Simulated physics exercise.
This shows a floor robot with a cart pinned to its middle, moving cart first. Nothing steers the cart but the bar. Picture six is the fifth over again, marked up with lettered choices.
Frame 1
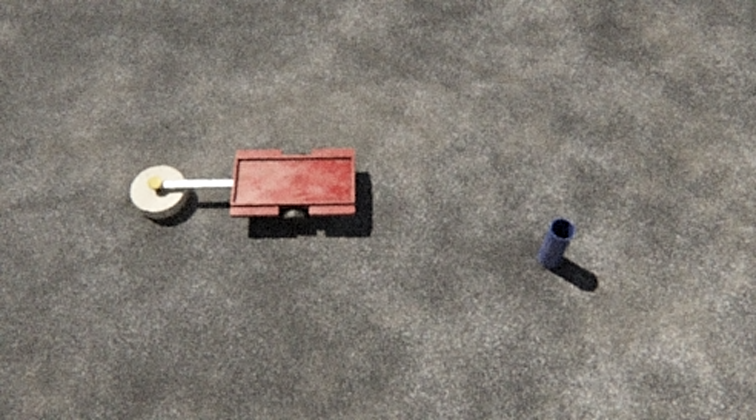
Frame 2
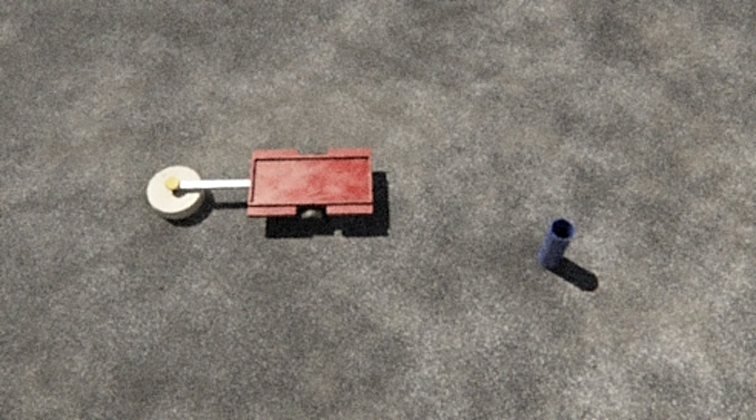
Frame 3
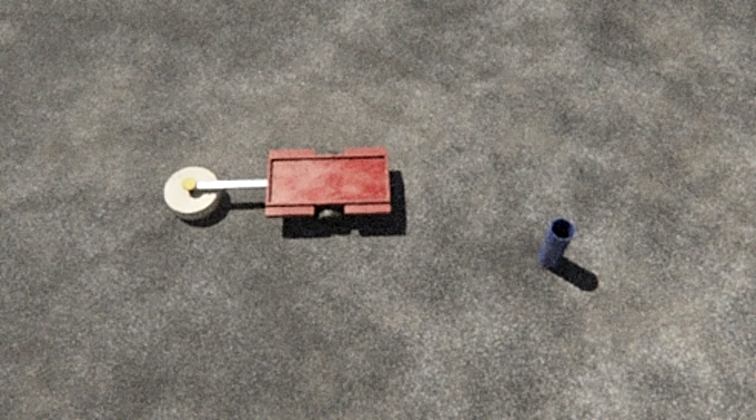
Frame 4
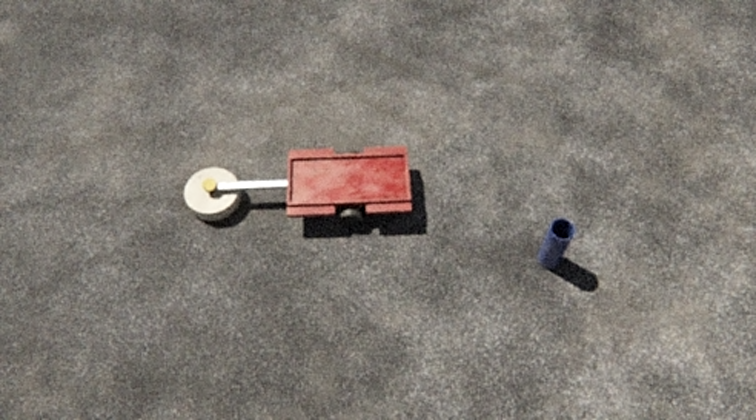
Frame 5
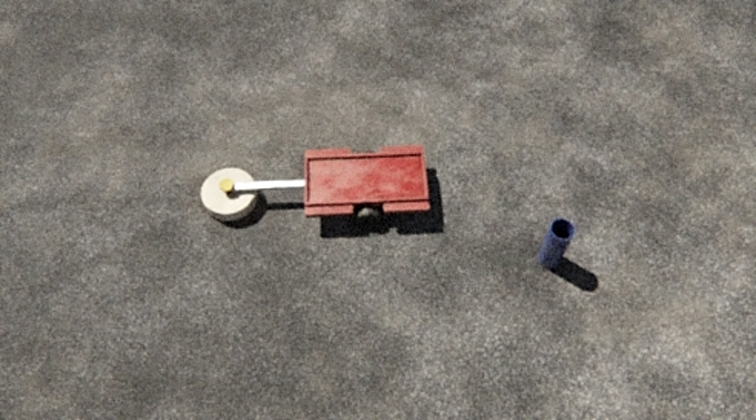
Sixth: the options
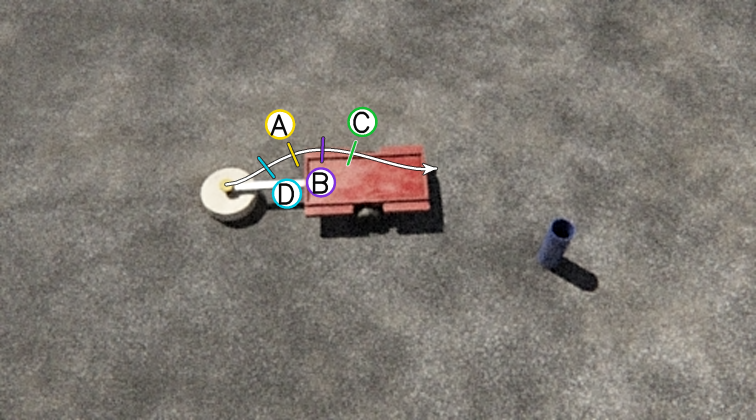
A red cart and the round, cream-coloured robot joined to its left by a pale bar are seen from high above on rough grey ground. The cart sits left of centre at first, with the robot at its left and a short blue post standing apart at the lower right. Cart first, the pair slides steadily rightward a modest distance, narrowing the gap to the unmoving post, while the camera stays still.
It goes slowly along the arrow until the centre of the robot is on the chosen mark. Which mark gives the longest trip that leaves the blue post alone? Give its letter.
C.
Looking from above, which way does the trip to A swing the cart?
Clockwise.
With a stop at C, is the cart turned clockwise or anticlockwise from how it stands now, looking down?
For that mark, clockwise.
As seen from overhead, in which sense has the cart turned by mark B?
Clockwise.
On the marked copy, A at (293, 155); B at (323, 150); C at (352, 153); D at (266, 167); the route from (226, 185) via (329, 150) to (436, 169).
Taking C. A third of the way, robot (271, 174), cart (406, 179).
Two thirds of the way, robot (314, 158), cart (444, 186).
When it is over, robot (352, 161), cart (482, 197); nothing has been touched.
As for the rest, A is safe but short; B is safe but short; D is safe but short.
